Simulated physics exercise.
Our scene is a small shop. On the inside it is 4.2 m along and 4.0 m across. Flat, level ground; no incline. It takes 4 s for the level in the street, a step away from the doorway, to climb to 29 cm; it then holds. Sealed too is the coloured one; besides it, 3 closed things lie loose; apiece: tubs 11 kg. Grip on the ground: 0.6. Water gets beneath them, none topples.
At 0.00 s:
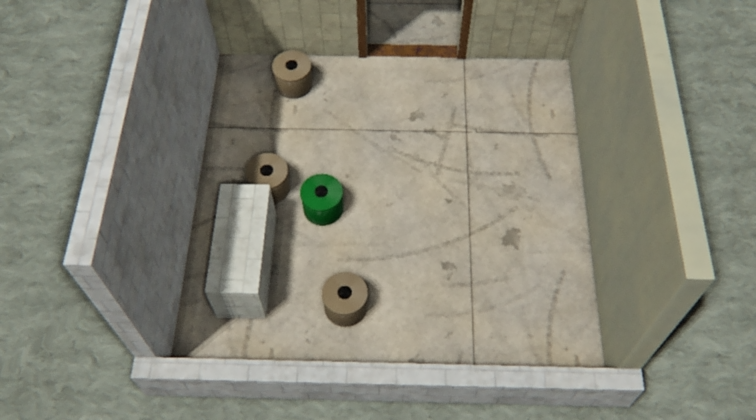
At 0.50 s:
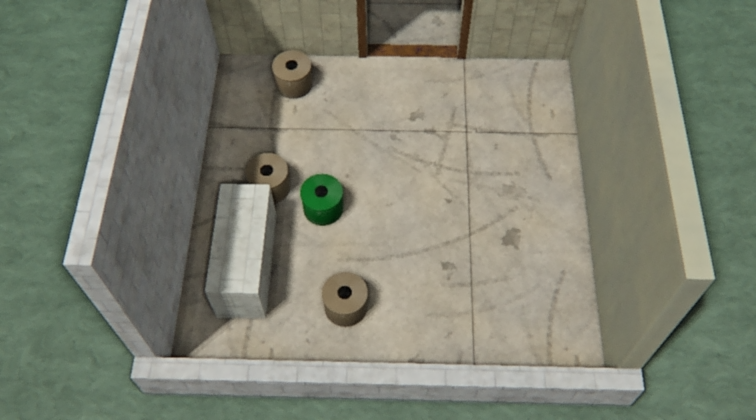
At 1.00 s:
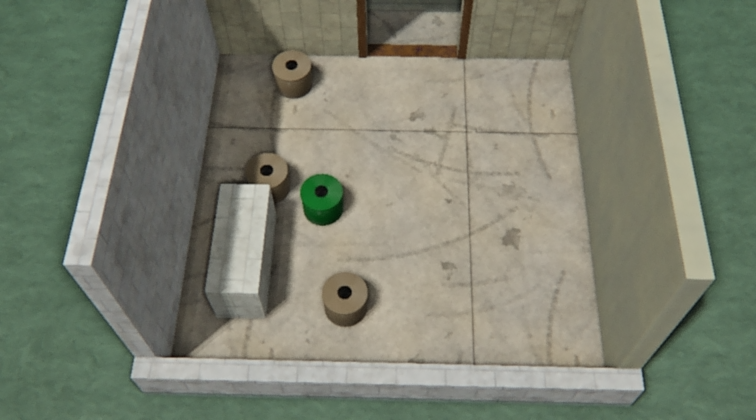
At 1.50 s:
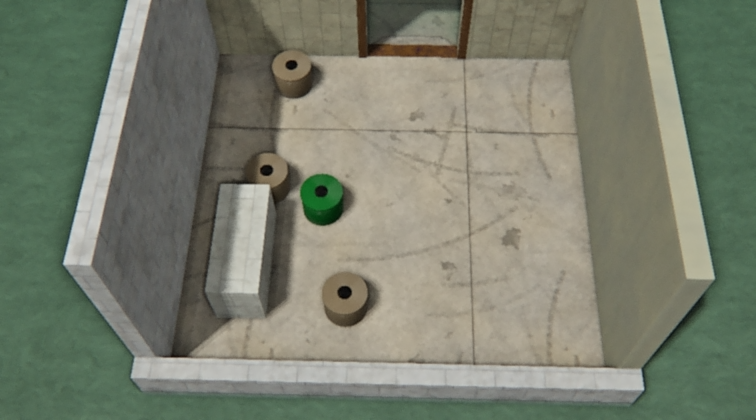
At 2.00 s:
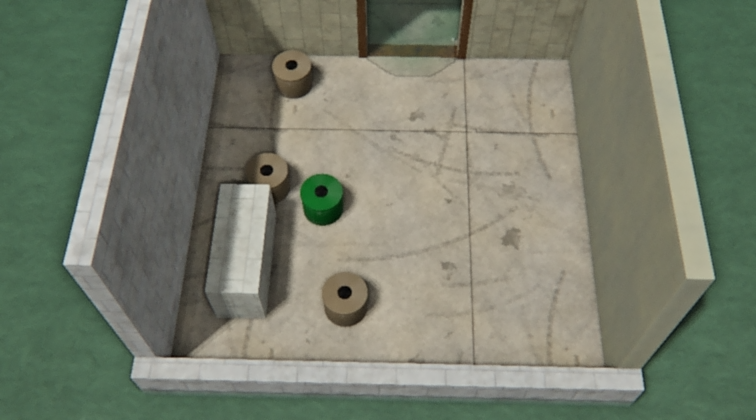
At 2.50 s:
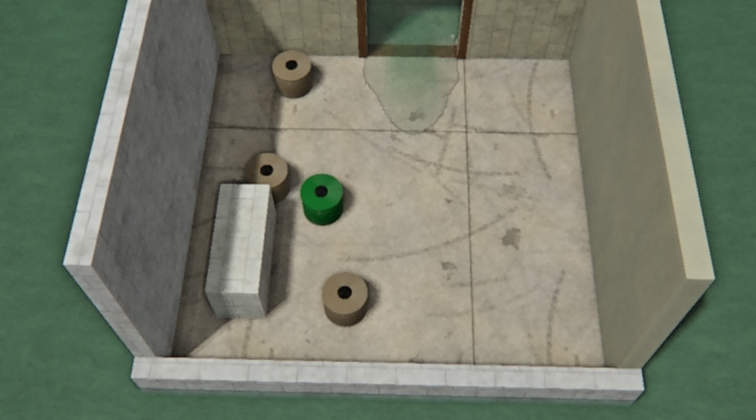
At first, a green tub and three brown ones sit on the dry floor of a small walled room beside a pale block, while the ground outside turns from grey to green. Water then appears at the doorway and spreads a short way inside, and none of the tubs move.
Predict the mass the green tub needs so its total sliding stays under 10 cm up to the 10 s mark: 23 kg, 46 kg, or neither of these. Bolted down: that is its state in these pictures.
Answer: 23 kg.
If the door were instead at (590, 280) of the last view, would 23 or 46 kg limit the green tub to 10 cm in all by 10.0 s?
Okay, so only the heavy mass does.
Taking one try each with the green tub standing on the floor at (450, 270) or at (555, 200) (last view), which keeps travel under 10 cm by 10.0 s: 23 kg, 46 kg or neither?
One by one: Only the big mass suffices; only the big mass suffices.
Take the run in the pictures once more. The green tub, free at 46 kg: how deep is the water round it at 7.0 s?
Depth: Approx. 7 cm.
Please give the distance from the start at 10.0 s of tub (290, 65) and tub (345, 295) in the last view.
Shifts: 0 cm / 150 cm.
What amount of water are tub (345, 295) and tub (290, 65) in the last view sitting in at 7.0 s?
About 7 and 1 cm.
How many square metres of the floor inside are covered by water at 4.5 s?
Somewhere about 10.0 m2, give or take.
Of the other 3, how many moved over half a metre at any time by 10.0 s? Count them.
I make that 2.
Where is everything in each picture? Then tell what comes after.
The green tub at (321, 192), on the bottom; water covers 0.0 m2; 0 of 4 have shifted, in the first picture.
The green tub at (321, 192) rests on the ground; 0.0 m2 under water; 0 of 4 have shifted, in the second picture.
The green tub at (321, 192) rests on the ground; water covers 0.0 m2; 0 of 4 have shifted, in the third picture.
The green tub at (321, 192), on the bottom; water covers 0.0 m2; 0 of 4 have shifted, in the fourth picture.
The green tub at (321, 192) rests on the ground; water covers 0.2 m2; 0 of 4 have shifted, in the fifth picture.
The green tub at (321, 192), on the bottom; water covers 0.9 m2; 0 of 4 have shifted, in the sixth picture.
After 3.5 s the green tub would be 0 cm from its start with 23 kg and 0 cm from its start with 46 kg; 0 cm of water round it then.
After 4.5 s the green tub would be 0 cm from its start with 23 kg and 0 cm from its start with 46 kg; 6 cm of water round it then.
After 7.0 s the green tub would be 0 cm from its start with 23 kg and 0 cm from its start with 46 kg; 7 cm of water round it then.
After 10.0 s the green tub would be 0 cm from its start with 23 kg and 0 cm from its start with 46 kg; 13 cm of water round it then.
